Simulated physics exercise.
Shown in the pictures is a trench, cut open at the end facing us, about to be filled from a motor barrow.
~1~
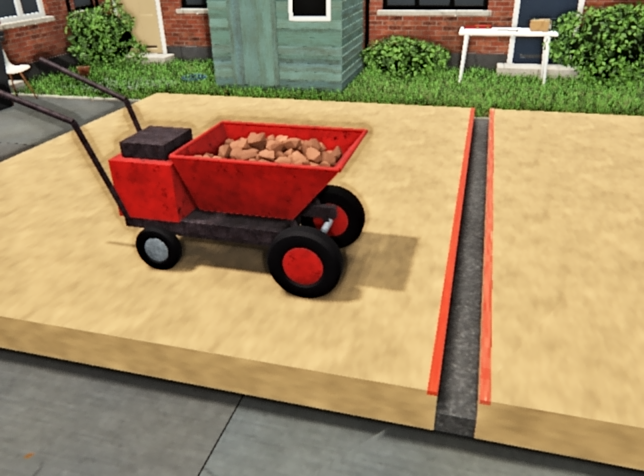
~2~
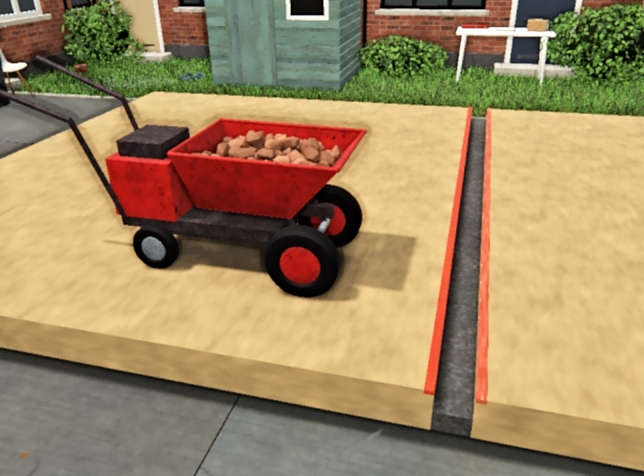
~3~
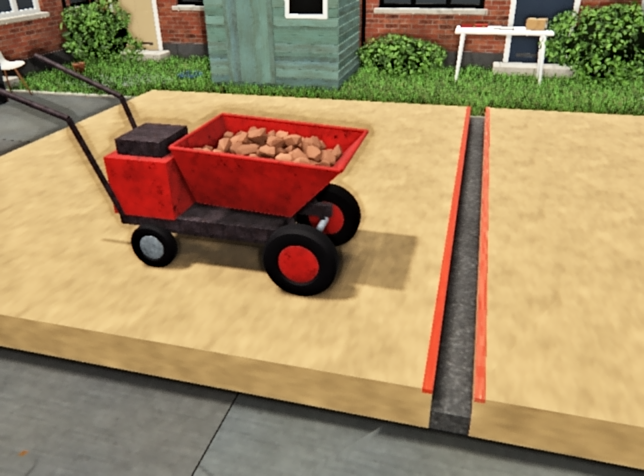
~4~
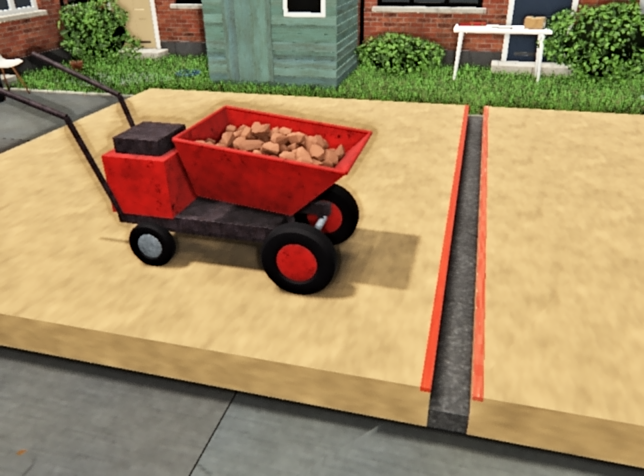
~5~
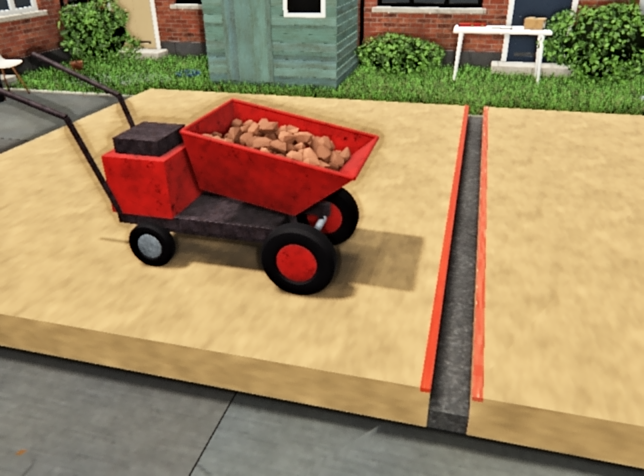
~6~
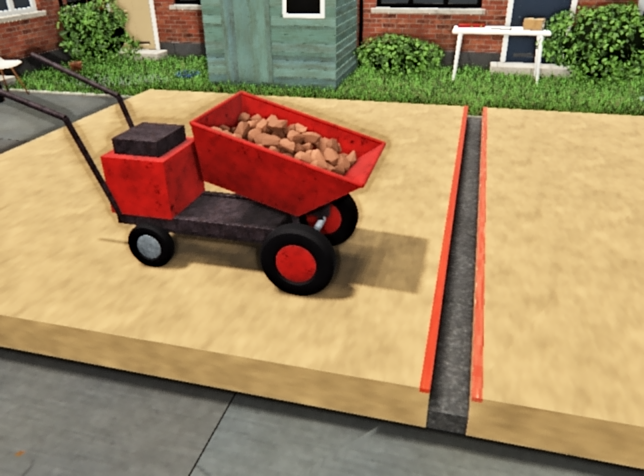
A red skip heaped with brown rubble sits level on a motor barrow at left, then tilts gradually forward to the right, its back rising while the wheels stay put. The barrow stands on a sandy slab, seen from slightly above, left of a narrow dark trench edged in orange-red. Behind are grass, bushes, a green shed and brick houses, and the view shifts very slightly early on.
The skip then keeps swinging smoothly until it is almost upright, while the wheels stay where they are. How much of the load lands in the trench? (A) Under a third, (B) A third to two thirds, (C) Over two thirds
A third to two thirds.
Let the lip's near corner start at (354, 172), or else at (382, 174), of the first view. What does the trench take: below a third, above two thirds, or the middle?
Okay, the first stop comes out as one to two thirds and the second as the middle third.
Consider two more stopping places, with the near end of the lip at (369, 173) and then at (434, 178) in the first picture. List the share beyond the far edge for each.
The first spot gives roughly 30 %; the second gives roughly 80 %.
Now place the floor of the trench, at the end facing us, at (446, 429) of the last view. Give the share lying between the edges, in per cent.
Near 50 %.
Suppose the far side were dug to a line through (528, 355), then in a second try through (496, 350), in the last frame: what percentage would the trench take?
In order: Some 70 per cent, then some 60 per cent.
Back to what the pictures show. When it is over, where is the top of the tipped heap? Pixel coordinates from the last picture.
Near (441, 261).
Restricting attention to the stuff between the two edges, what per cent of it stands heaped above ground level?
It works out at about 45 percent.
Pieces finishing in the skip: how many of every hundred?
My estimate is about 20 per cent.
Shortly afterwards, skip tipped steeply; the whole lot in the skip.
Next, skip tipped steeply; the bulk in the skip; a little short of the trench; a little in or heaped over the trench; only a few beyond it; only a few falling.
Some moments later, skip tipped right over; near a quarter in the skip; near a quarter short of the trench; near a third in or heaped over the trench; a little beyond it.
In the end, skip tipped right over; near a quarter in the skip; near a quarter short of the trench; near half in or heaped over the trench; a little beyond it.
